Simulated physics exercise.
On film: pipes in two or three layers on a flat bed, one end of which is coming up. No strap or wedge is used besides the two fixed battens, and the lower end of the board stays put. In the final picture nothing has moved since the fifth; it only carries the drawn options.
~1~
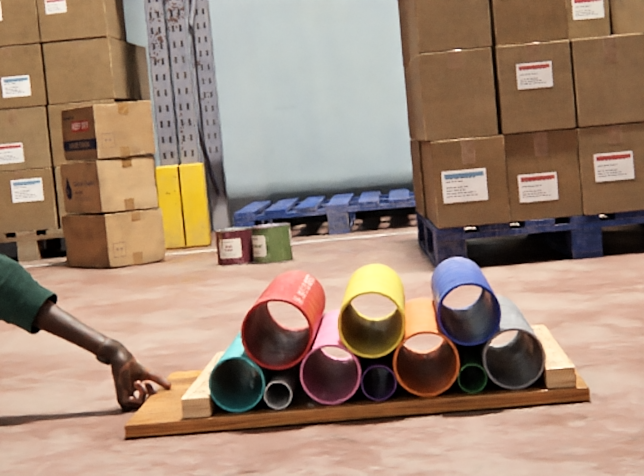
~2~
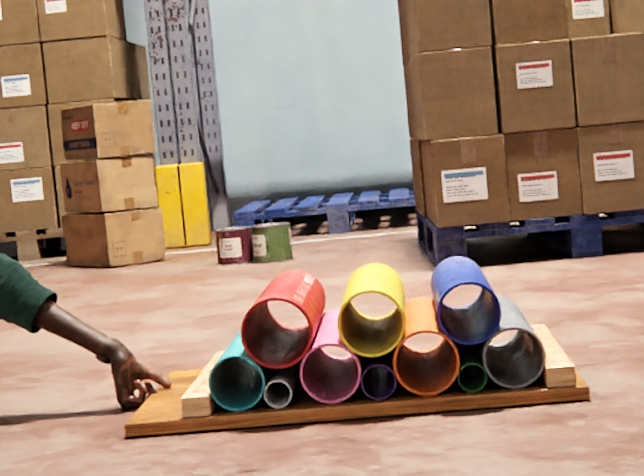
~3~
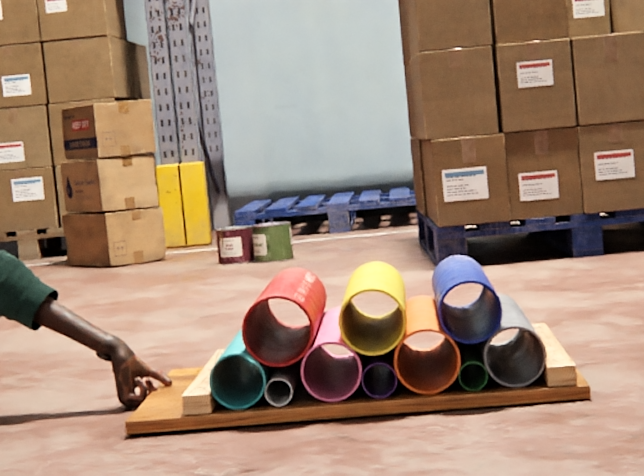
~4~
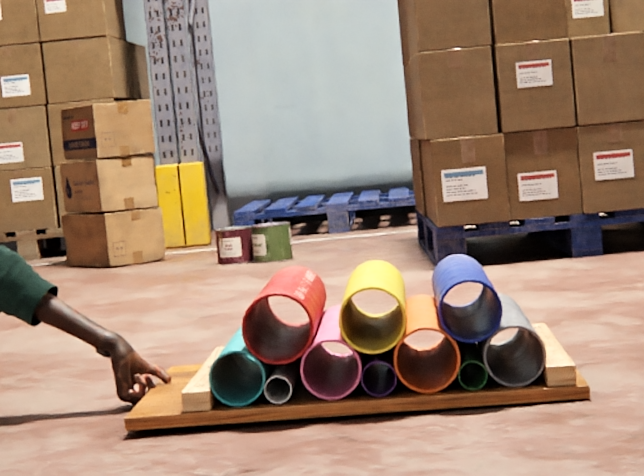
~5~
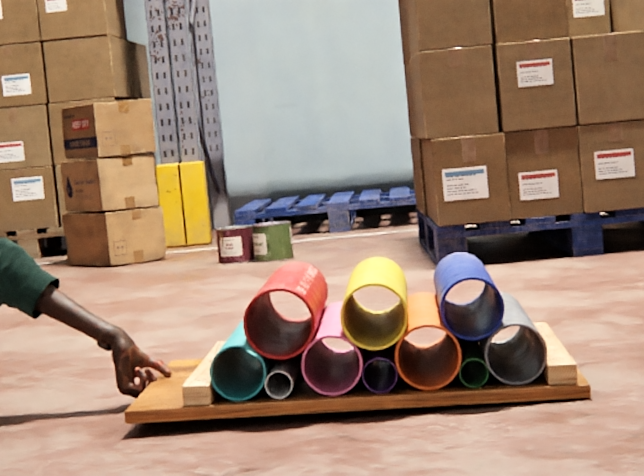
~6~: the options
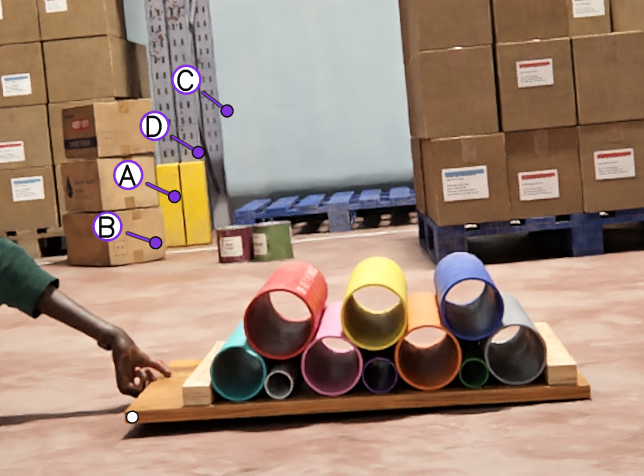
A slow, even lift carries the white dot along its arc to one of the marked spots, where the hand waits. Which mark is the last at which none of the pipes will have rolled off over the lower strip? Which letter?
Mark D is as high as it can go.
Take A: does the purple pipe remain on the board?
The purple pipe: Yes.
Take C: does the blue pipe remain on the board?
The blue pipe: No.
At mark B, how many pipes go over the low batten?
With B, none.
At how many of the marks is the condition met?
Three of the four.
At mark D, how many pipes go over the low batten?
At D the number is none.
On the marked copy, A at (175, 197); B at (156, 243); C at (227, 111); D at (199, 153); the white dot at (132, 417).
Taking D. A third of the way, board at 20°.
Two thirds of the way, board at 36°.
When it is over, board at 36°, none over the low batten.
As for the rest, A none over the low batten; B none over the low batten; C five over the low batten.
